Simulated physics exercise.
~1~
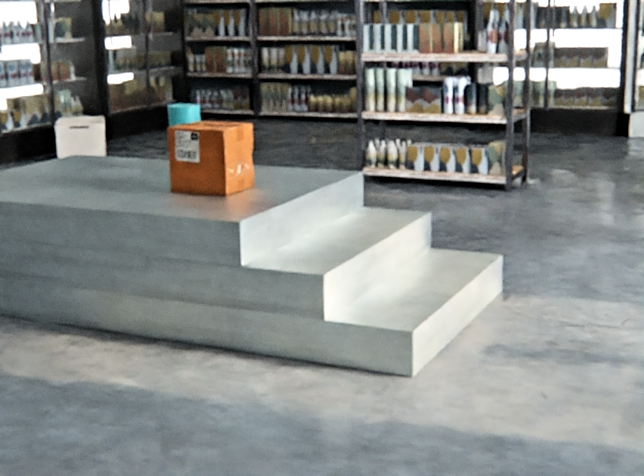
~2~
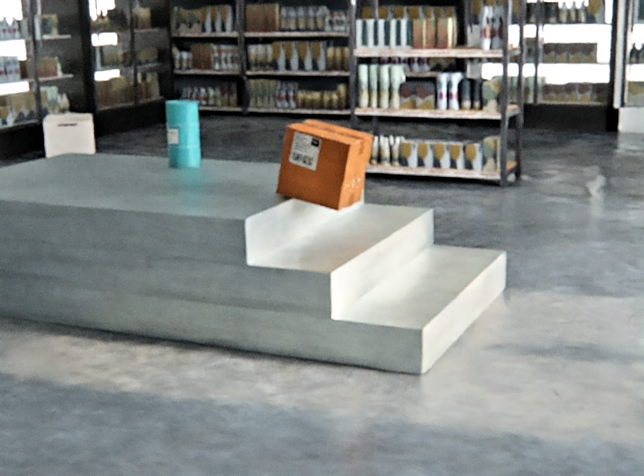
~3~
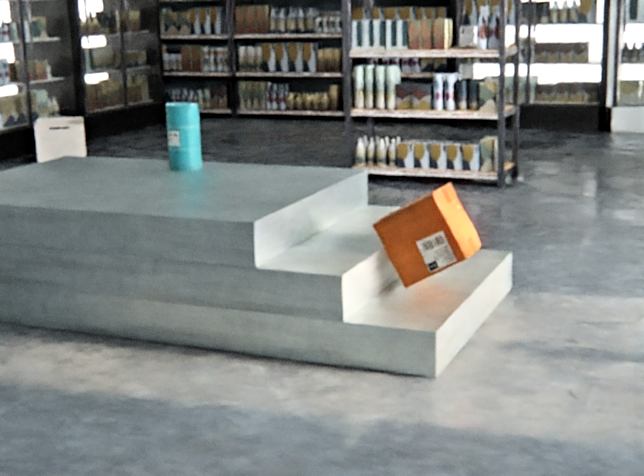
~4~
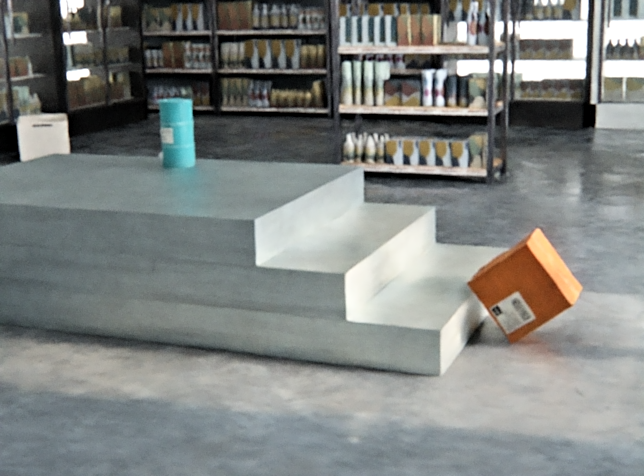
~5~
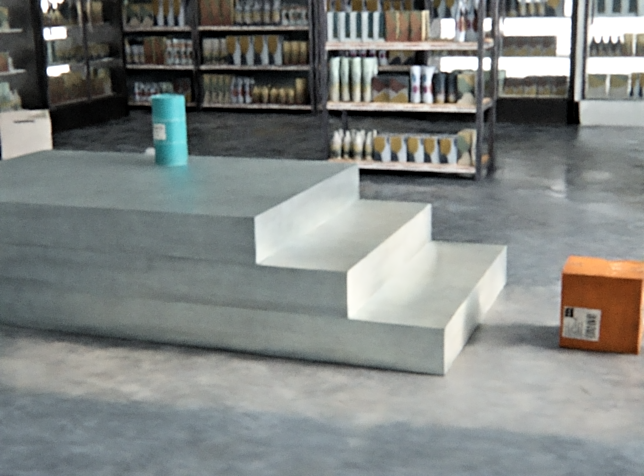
An orange parcel slid right across a grey landing, passing a turquoise canister, then tipped and tumbled down the steps to the lower floor, where it came to rest a little way beyond them while the canister stayed standing on top.
